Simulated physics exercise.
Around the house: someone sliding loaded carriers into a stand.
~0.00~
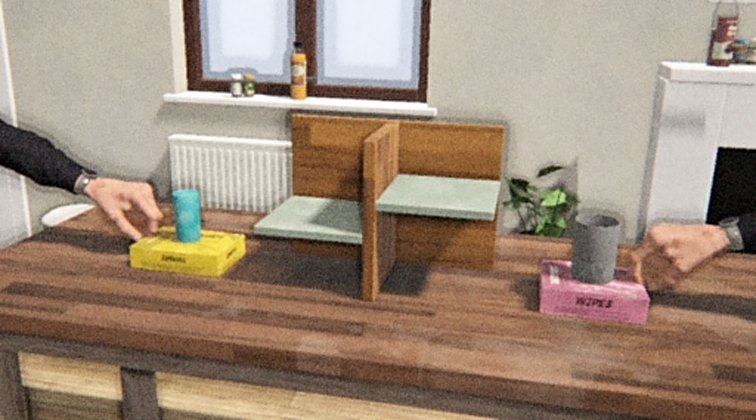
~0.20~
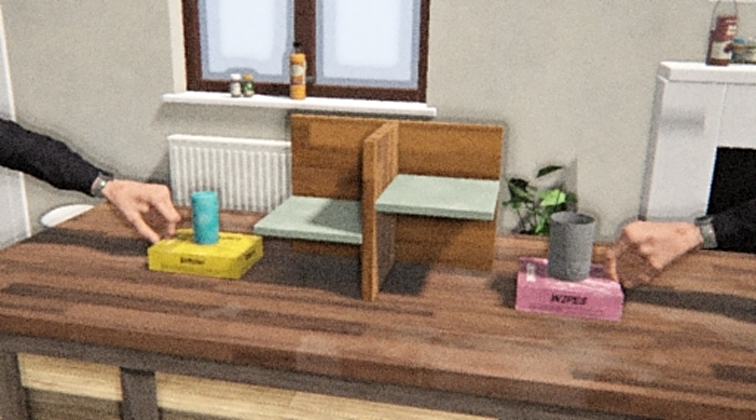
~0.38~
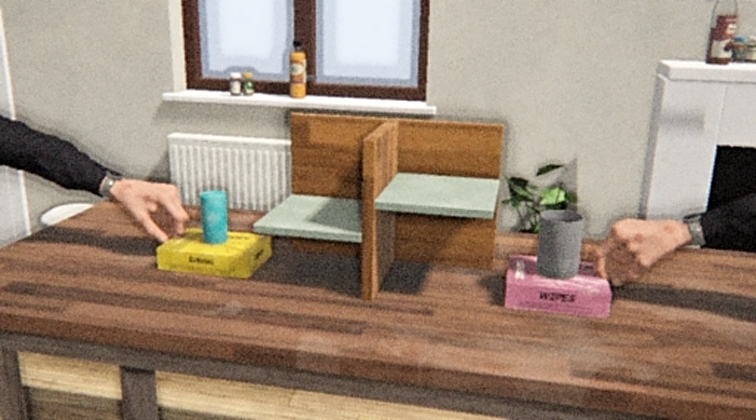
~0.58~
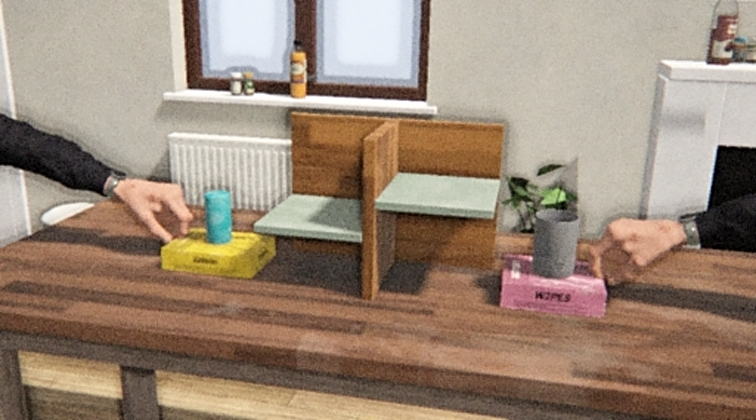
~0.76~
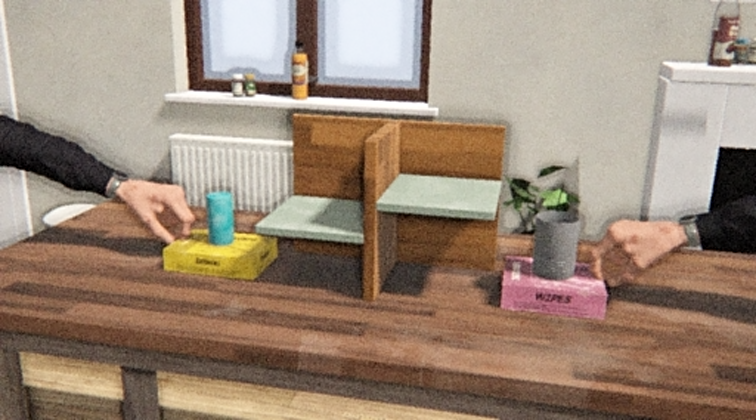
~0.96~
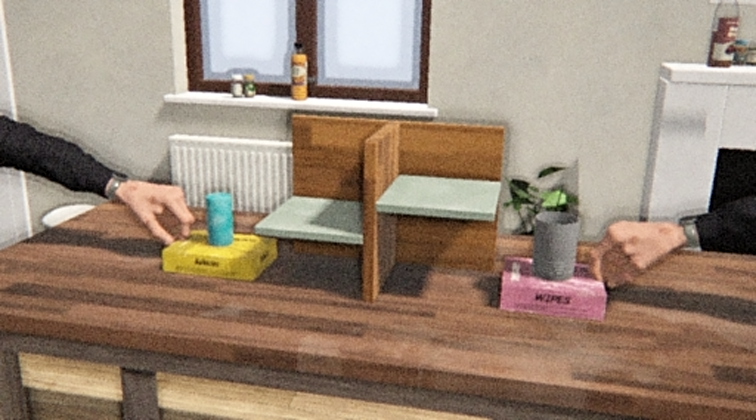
The clip opens with two hands at either side of a wooden stand with pale green shelves, one behind a yellow box carrying a turquoise cylinder, the other behind a pink box carrying a grey beaker. Both hands slide the boxes a short way inward across the table, slowing until they barely move.
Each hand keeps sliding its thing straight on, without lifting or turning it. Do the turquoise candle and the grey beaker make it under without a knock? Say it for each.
In the end the turquoise candle strikes the shelf, the grey beaker clears the shelf.
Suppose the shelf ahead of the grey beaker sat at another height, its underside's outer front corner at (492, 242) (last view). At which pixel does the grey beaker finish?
It ends around (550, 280).
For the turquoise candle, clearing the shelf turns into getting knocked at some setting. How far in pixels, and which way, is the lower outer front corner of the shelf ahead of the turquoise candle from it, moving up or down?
About 20 pixels up.
Around 2.30 s, turquoise candle leaning 6° off how it started near (263, 223); grey beaker riding along near (491, 241).
Around 2.70 s, turquoise candle leaning 54° off how it started near (259, 224); grey beaker riding along near (469, 239).
Finally (3.8 s), the turquoise candle gets scraped off its spot, near (279, 237); the grey beaker rides in untouched, near (447, 237).
